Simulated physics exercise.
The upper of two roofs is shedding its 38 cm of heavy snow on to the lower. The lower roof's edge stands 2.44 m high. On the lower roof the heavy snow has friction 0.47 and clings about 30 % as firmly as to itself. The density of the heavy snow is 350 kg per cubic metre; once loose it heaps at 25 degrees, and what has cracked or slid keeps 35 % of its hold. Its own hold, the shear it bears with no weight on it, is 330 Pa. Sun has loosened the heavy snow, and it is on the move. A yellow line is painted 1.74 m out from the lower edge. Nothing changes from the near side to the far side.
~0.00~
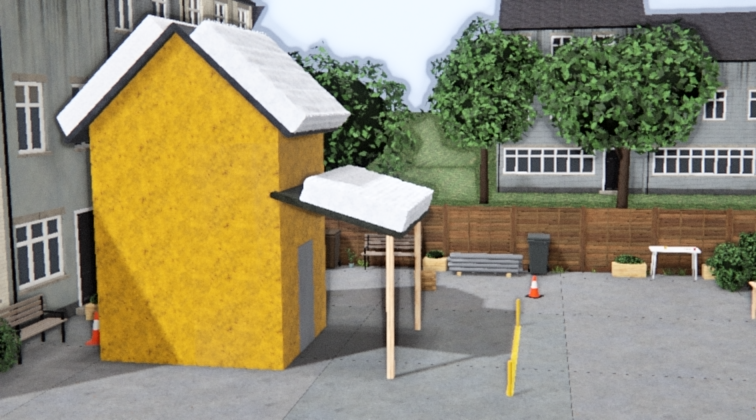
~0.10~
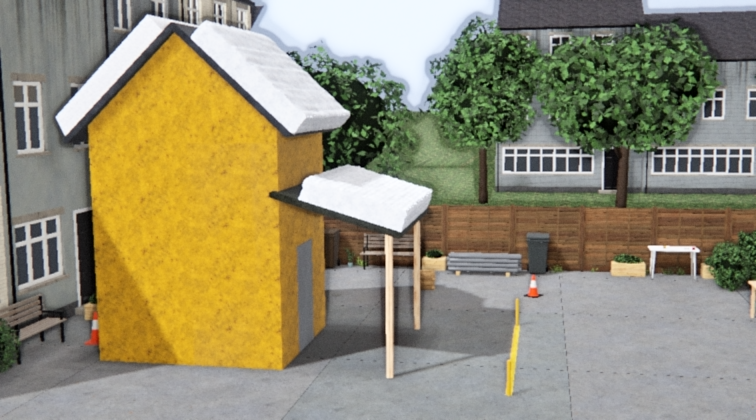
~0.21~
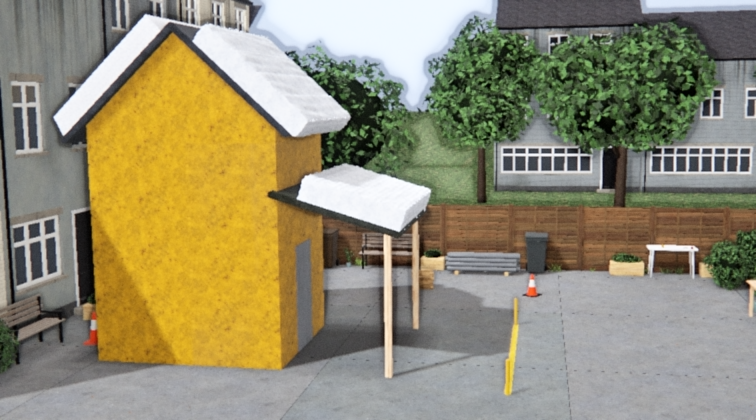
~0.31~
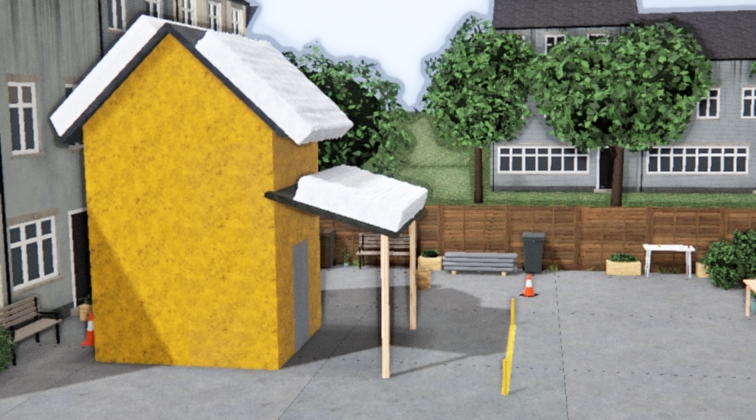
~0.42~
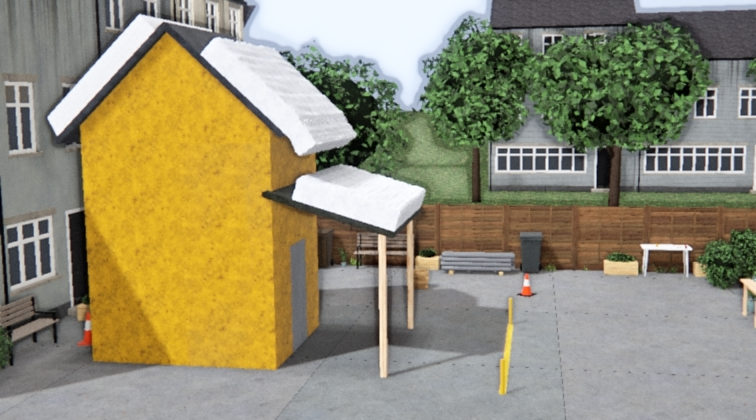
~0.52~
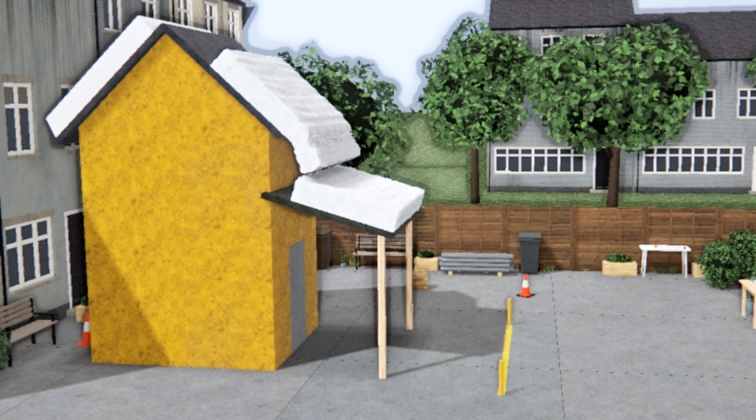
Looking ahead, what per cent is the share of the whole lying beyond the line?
Close to 37 per cent.
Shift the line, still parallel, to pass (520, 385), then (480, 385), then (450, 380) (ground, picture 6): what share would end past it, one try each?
In turn about 30 %, 45 %, 55 %.
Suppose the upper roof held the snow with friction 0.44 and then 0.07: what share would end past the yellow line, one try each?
In turn about 30 %, 40 %.
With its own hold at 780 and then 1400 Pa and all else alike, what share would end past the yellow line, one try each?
In turn about 25 %, 10 %.
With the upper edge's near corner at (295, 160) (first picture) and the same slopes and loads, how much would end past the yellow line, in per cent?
It would be near 25 %.
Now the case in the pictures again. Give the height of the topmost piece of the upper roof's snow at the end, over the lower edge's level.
About 0.8 m.
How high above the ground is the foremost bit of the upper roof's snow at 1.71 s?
Roughly 0.4 m.
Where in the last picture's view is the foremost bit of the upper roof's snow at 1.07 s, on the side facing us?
Near (402, 197).
After 1.07 s, none is below the lower edge and 0 % is past the line.
After 1.71 s, 54 % is below the lower edge and 8 % is past the line.
After 2.36 s, 65 % is below the lower edge and 37 % is past the line.
After 3.00 s, 65 % is below the lower edge and 37 % is past the line.
After 3.20 s, at the end, 65 % is below the lower edge and 37 % is past the line.
